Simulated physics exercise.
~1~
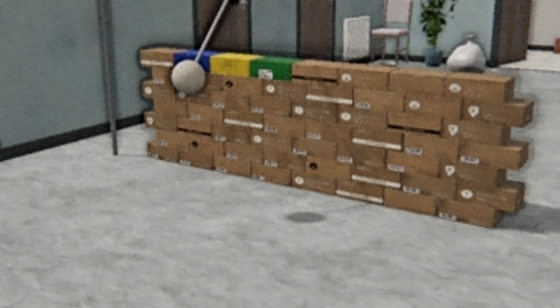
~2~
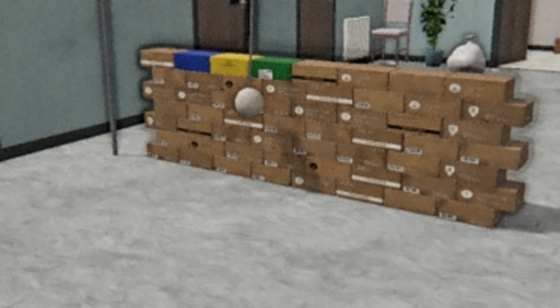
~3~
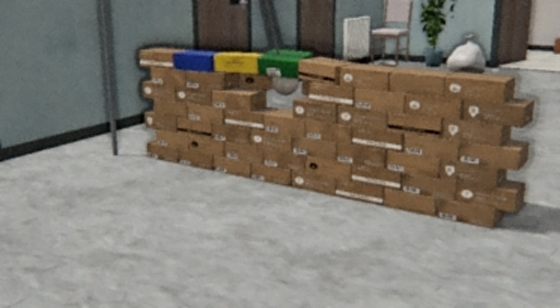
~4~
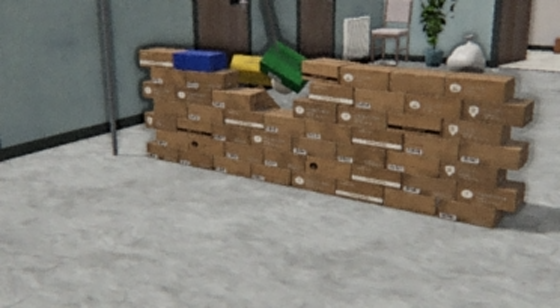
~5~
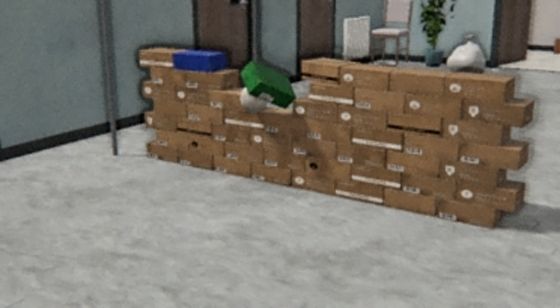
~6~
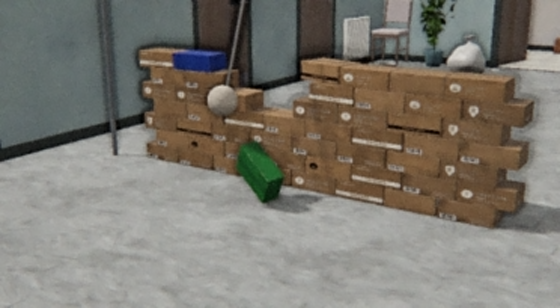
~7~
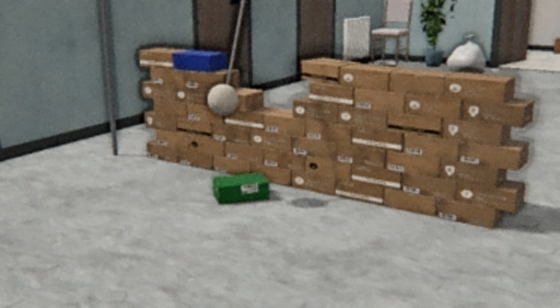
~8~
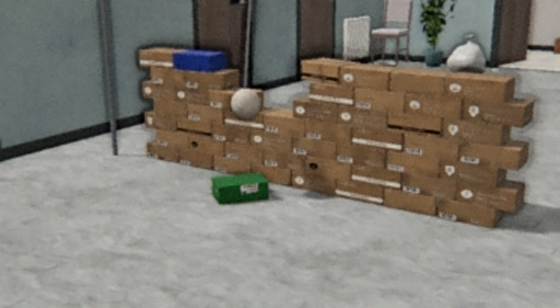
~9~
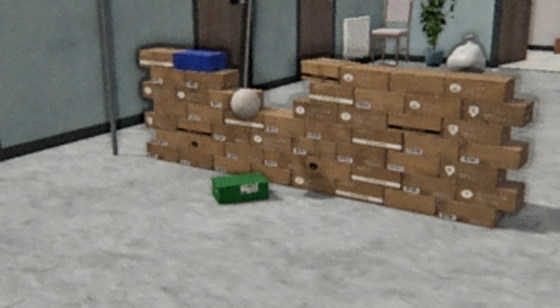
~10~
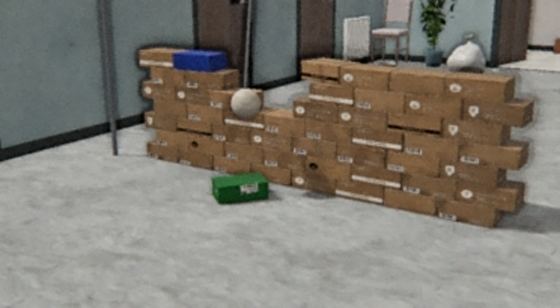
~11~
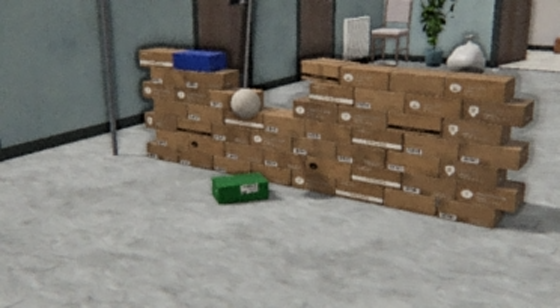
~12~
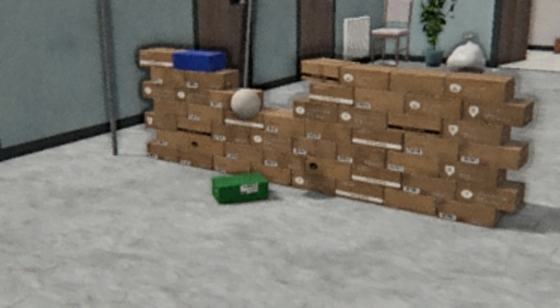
A swinging ball breaks the box wall's top, and the green box lands in front.
